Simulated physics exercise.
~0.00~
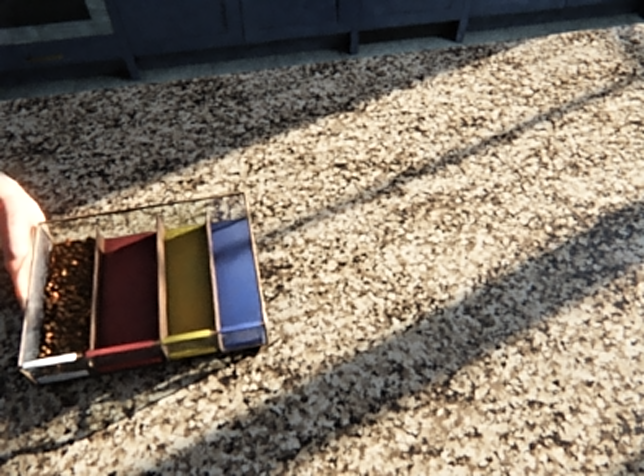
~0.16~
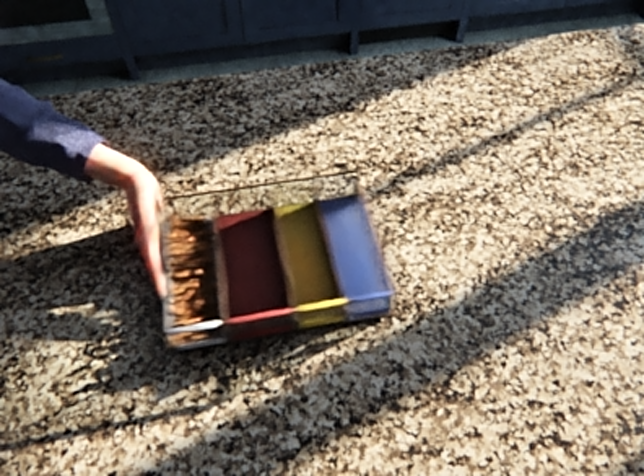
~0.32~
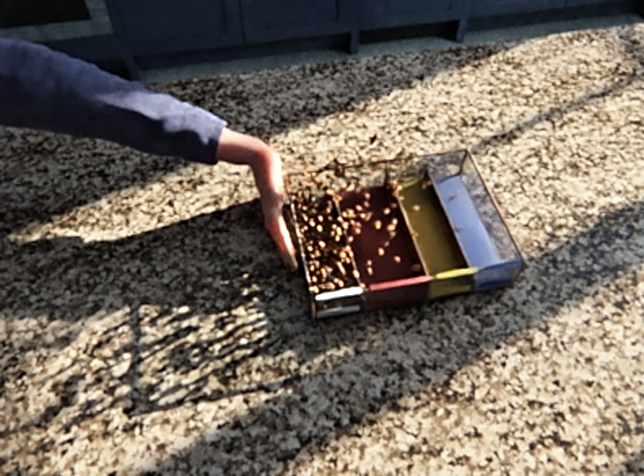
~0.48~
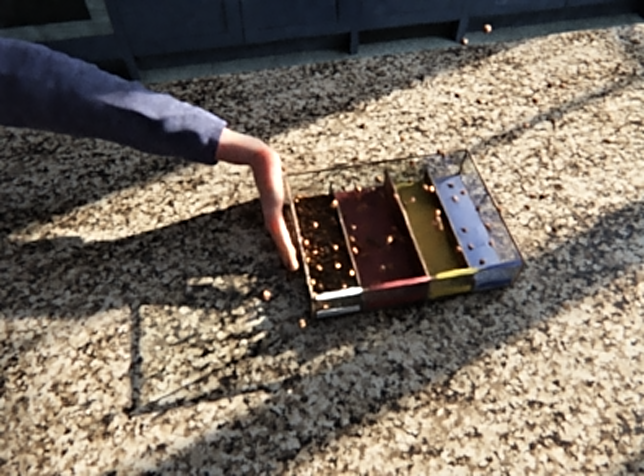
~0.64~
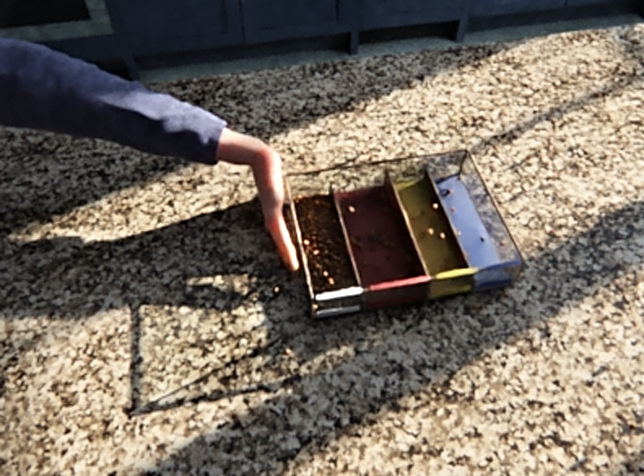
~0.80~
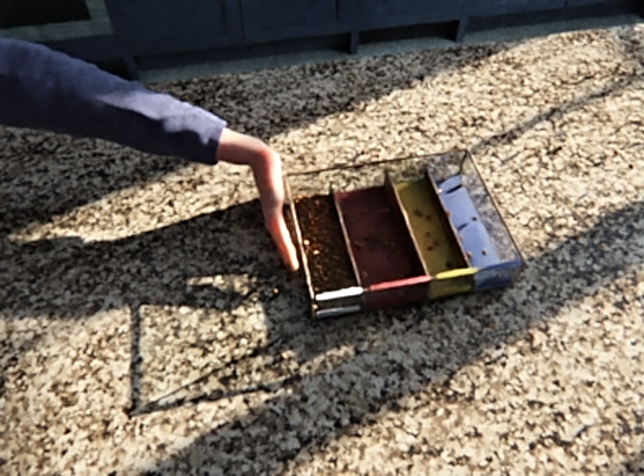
A hand pushes a divided tray right and stops, scattering brown balls across its colored compartments.
